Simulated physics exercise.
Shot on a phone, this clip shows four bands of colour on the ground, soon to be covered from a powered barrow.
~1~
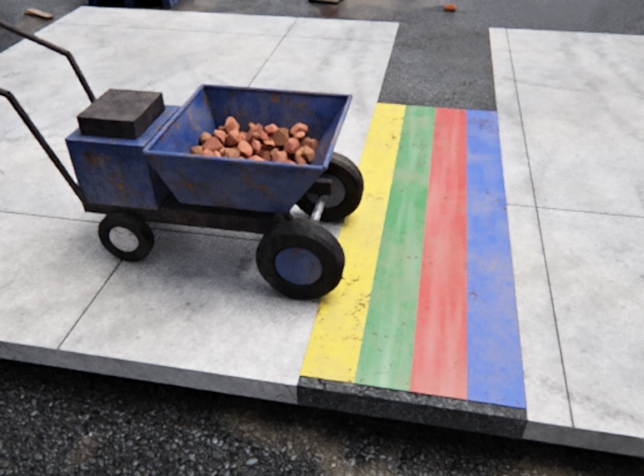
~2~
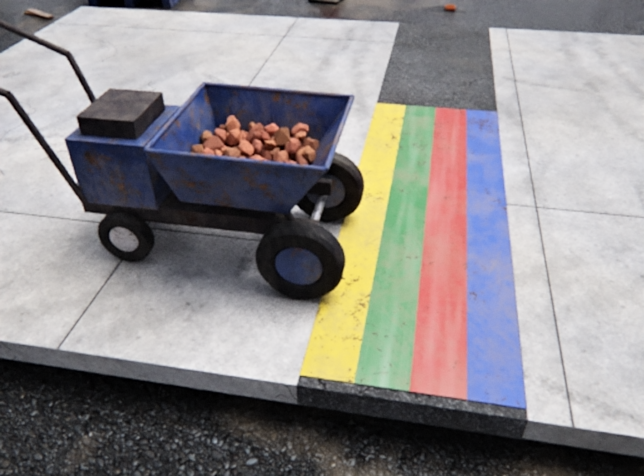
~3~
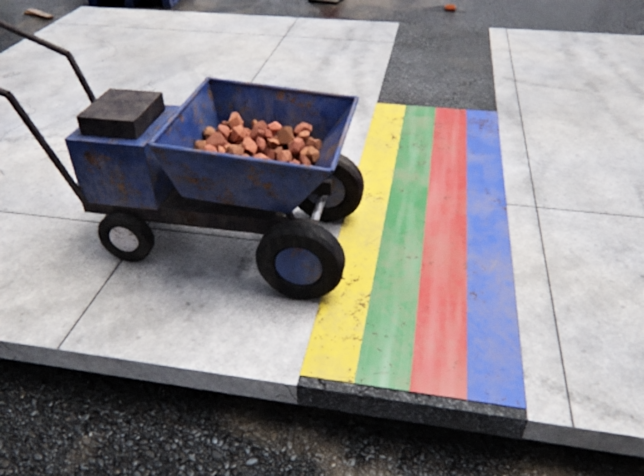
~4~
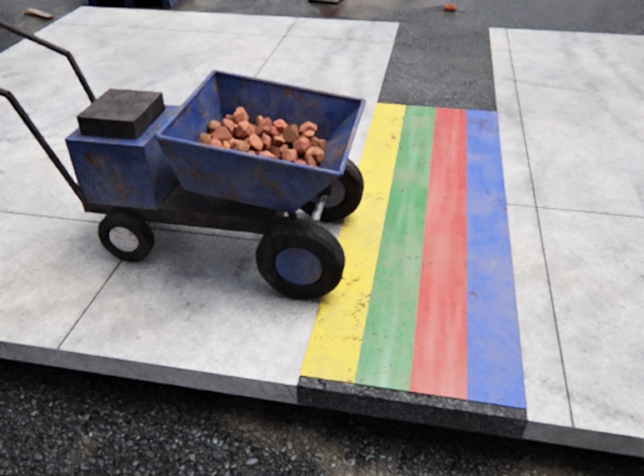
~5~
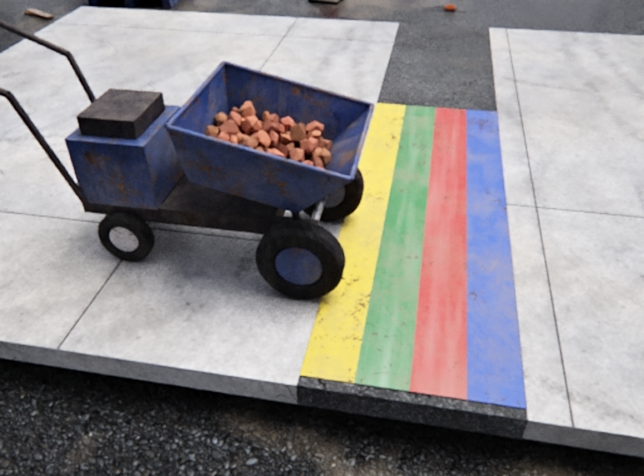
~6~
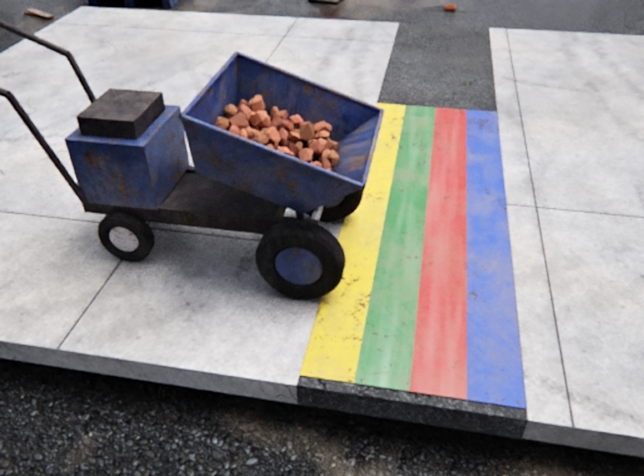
The blue skip on a small wheeled barrow sat level at first, then tilted gradually toward the right, its back end rising with the reddish rubble still inside, beside yellow, green, red and blue strips.
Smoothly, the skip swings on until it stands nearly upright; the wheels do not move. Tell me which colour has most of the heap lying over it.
Most of the heap lies over red.
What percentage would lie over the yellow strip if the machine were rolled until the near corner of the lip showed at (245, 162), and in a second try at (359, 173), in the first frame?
Try 1: 20 %. Try 2: 0 %.
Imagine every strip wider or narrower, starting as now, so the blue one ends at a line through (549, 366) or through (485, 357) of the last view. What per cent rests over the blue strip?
Shares: Near 30 %; near 40 %.
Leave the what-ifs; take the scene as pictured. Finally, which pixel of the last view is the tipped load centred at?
Roughly at pixel (463, 268).
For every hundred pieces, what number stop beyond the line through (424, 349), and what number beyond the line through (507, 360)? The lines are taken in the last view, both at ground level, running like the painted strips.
Around 80 in a hundred for the first, 20 in a hundred for the second.
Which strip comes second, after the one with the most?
Second: Blue.
Soon after the last picture, skip tipped steeply; all in the skip.
A little later, skip tipped right over; nearly all in the skip; a small part over the red strip.
Later still, skip tipped right over; a small part in the skip; about half over the red strip; about a quarter over the blue strip; a small part off the paint.
By the end, skip tipped right over; none over the yellow strip; a small part over the green strip; about half over the red strip; about a quarter over the blue strip; about a quarter off the paint.
